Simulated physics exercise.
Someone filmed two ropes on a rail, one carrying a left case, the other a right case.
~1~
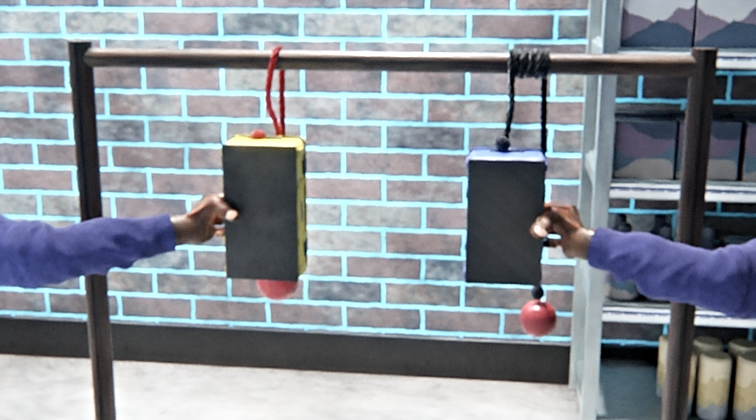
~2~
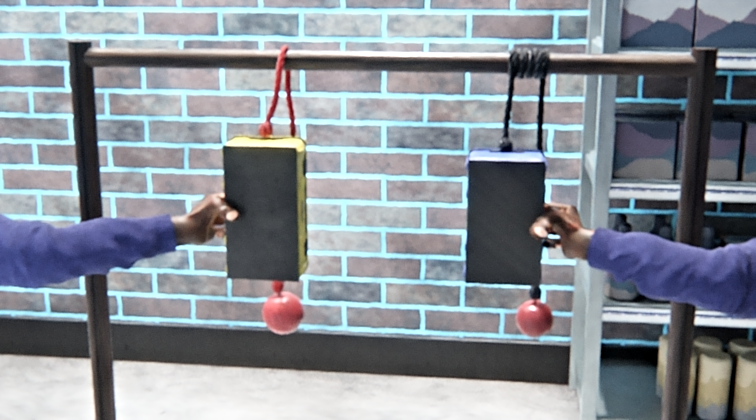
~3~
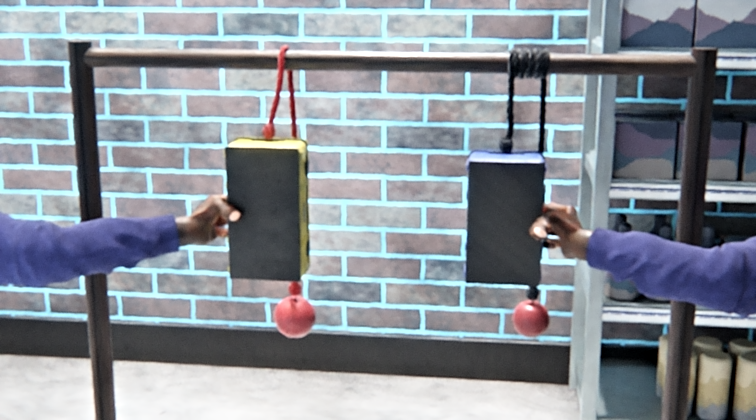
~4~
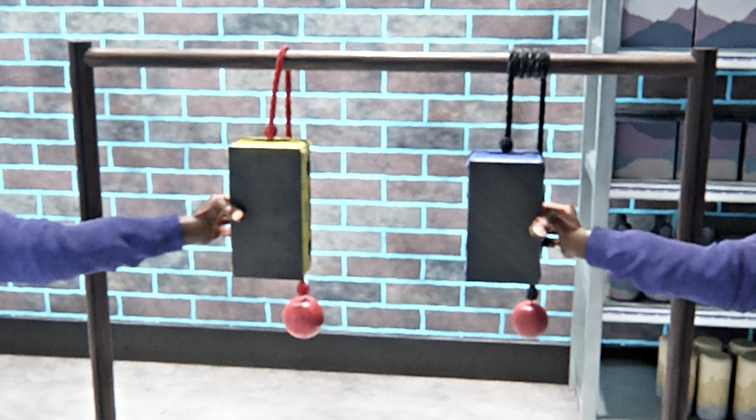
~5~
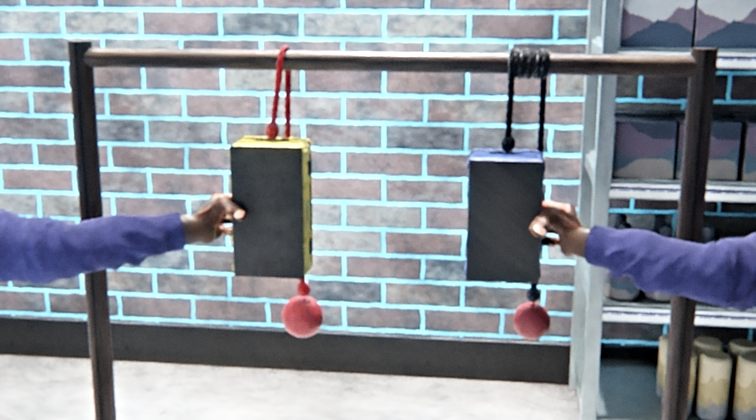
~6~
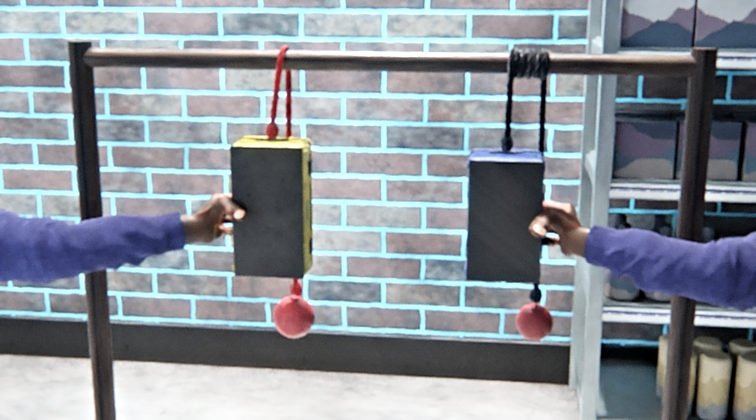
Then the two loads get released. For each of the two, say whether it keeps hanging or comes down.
Left case: Comes down. Right case: Keeps hanging.
Then, 0.38 s past the final frame, left case dropping near (281, 376); right case still up near (507, 212).
Then, 0.68 s past the final frame, left case on the floor; right case still up near (508, 212).
When it is over, left case on the floor; right case still up near (507, 211). The left case runs down to the floor and the right case is held.
